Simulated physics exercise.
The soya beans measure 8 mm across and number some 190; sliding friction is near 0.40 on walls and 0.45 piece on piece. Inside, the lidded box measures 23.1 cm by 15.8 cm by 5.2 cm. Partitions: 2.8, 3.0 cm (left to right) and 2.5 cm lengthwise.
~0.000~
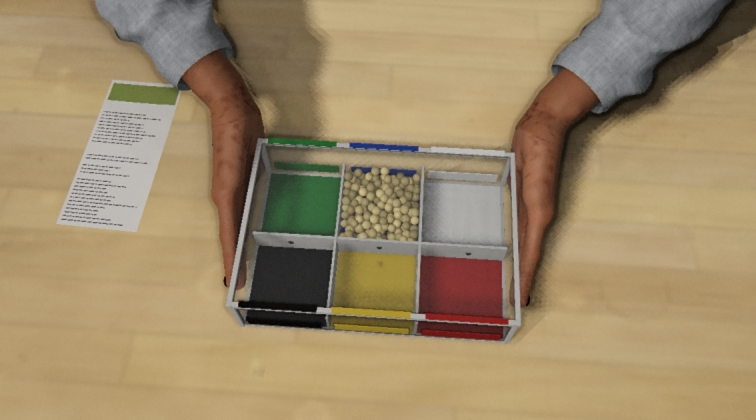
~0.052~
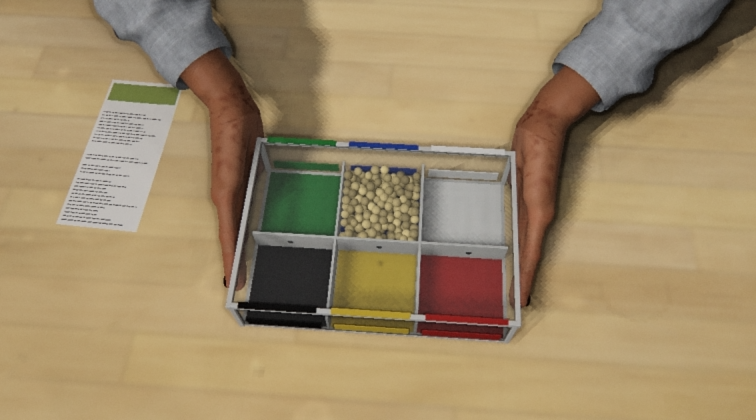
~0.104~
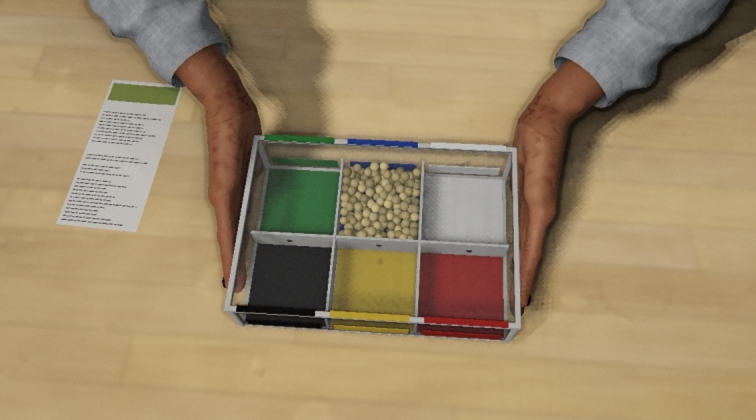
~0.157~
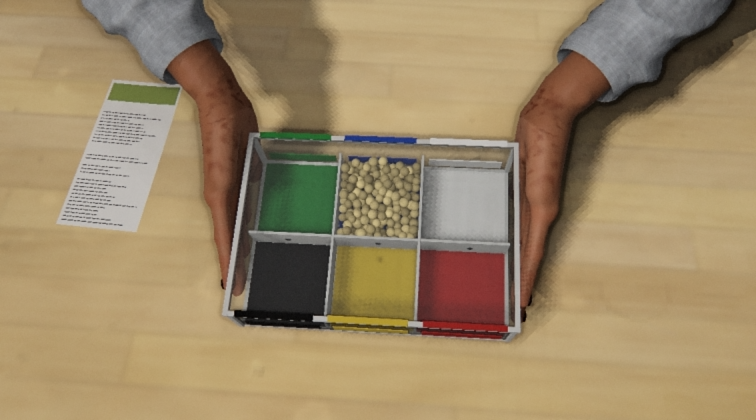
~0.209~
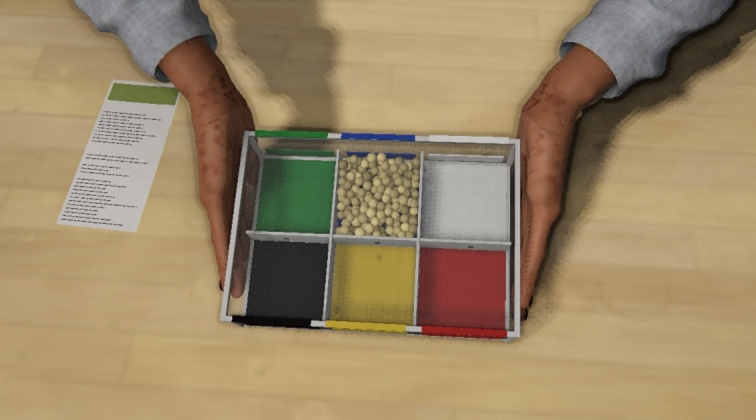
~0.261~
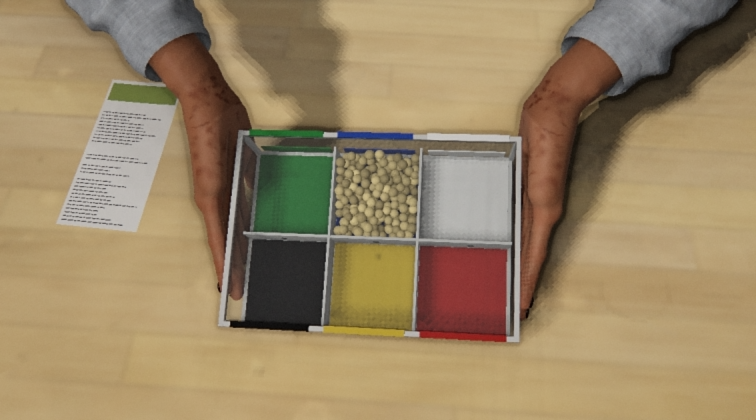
The clip shows two hands holding a clear box with six coloured compartments, pale round beans filling the blue one, beside a printed sheet; the hands gradually tilt the box slightly while the beans stay in their compartment.
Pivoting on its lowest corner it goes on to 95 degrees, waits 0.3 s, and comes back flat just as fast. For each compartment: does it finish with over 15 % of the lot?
Red: Under, blue: Under, green: Under, yellow: Over, white: Under, black: Over.
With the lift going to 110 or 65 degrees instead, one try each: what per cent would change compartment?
Some 100 and 30 per cent.
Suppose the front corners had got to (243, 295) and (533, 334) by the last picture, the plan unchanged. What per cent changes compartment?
It would be near 95 per cent.
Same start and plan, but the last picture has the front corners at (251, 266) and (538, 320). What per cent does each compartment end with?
Red 5; blue 15; green 0; yellow 0; white 80; black 0.
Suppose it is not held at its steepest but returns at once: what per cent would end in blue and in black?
Then: Blue 15, black 45.
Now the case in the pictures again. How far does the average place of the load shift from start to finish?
Some 10.0 cm.
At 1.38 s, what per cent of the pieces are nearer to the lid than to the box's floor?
About 60 per cent.
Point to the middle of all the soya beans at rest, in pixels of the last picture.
Near (326, 302).
After 1.38 s, tilt 95 degrees; blue 25 %, yellow 40 %, black 35 %.
Then, at 2.13 s, tilt 49 degrees; blue 10 %, yellow 40 %, black 50 %.
Then, at 2.91 s, tilt 0 degrees; blue 10 %, yellow 40 %, black 50 %.
In the end, at 3.5 s, red 0 %, blue 10 %, green 0 %, yellow 40 %, white 0 %, black 50 %.
